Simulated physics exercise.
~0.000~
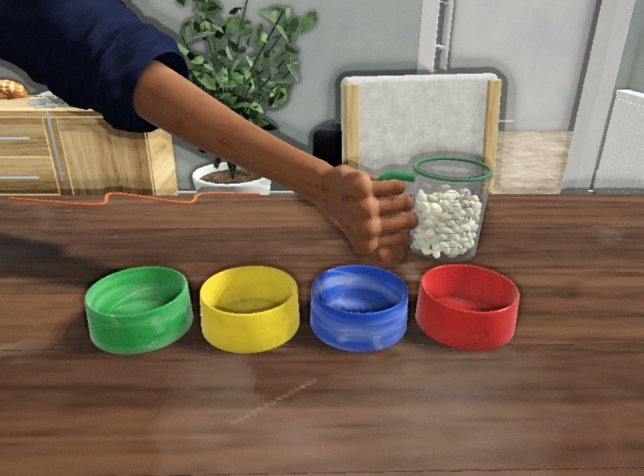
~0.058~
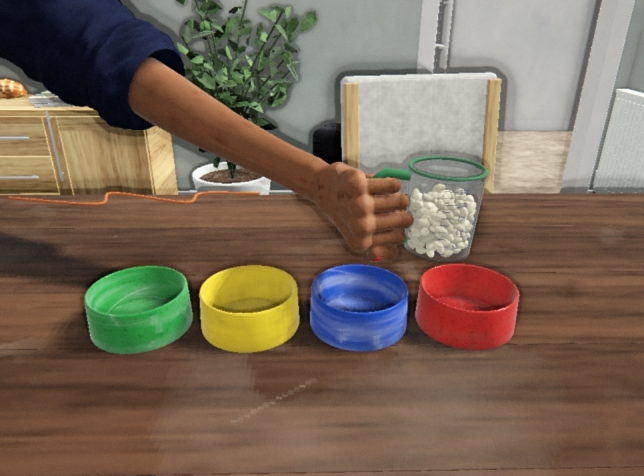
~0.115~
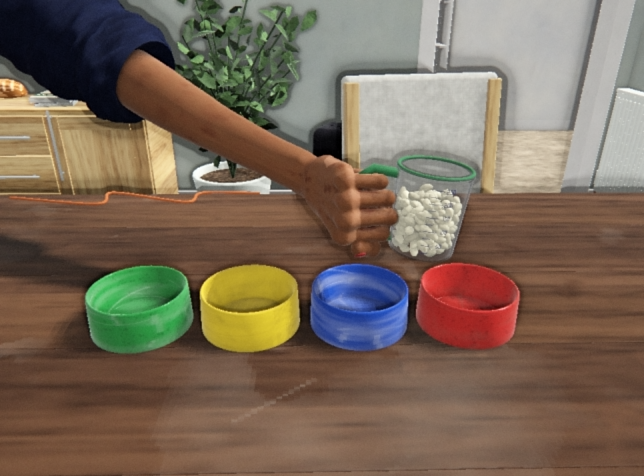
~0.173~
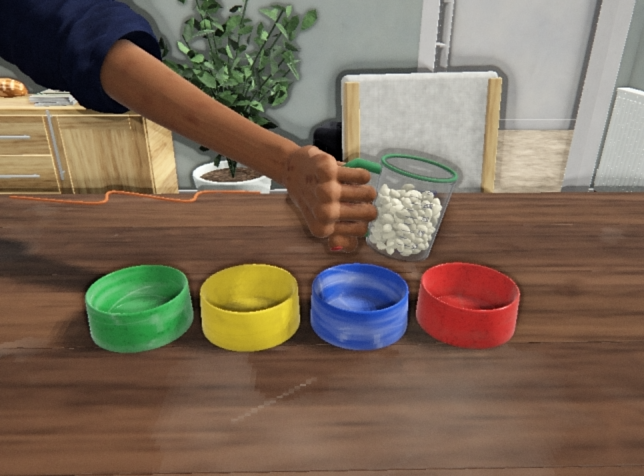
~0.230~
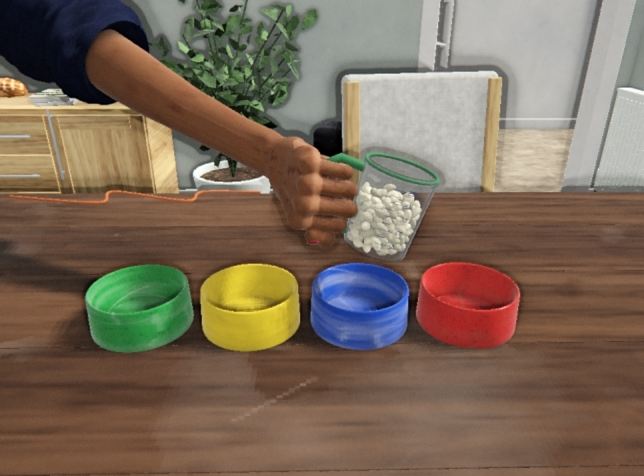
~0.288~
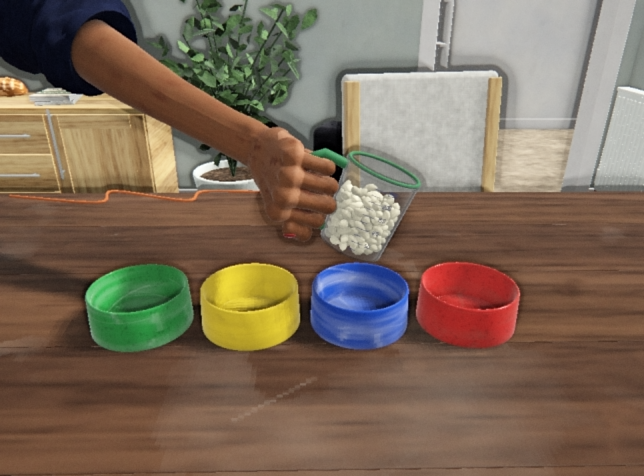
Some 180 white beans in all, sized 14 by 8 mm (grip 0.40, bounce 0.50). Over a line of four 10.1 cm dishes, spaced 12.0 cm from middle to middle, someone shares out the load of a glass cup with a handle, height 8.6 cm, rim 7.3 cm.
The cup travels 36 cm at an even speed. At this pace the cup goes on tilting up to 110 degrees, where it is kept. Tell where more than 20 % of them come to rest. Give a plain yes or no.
Red - no, blue - no, green - yes, yellow - no, counter - no.
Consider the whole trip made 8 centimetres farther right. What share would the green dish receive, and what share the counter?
The green one would get 0 and the counter 0.
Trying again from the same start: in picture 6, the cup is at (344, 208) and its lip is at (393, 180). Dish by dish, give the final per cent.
Per cent kept: Red 0; blue 0; green 100; yellow 0.
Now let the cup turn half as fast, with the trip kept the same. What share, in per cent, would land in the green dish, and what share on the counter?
In that case green 100; counter 0.
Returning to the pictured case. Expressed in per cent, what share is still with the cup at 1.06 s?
About 100 per cent.
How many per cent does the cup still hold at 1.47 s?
Somewhere near 55 per cent.
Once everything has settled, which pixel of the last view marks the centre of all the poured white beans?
When it all comes to rest, the middle is near (155, 306).
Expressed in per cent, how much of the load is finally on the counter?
Roughly 5 percent.
After 0.75 s, tilt 63 degrees; cup holds 100 %.
After 1.06 s, tilt 92 degrees; cup holds 100 %.
Then, at 1.47 s, tilt 110 degrees; cup holds 55 %, green 45 %.
By 2.7 s all is still; red 0 %, blue 0 %, green 95 %, yellow 0 %, counter 5 %.
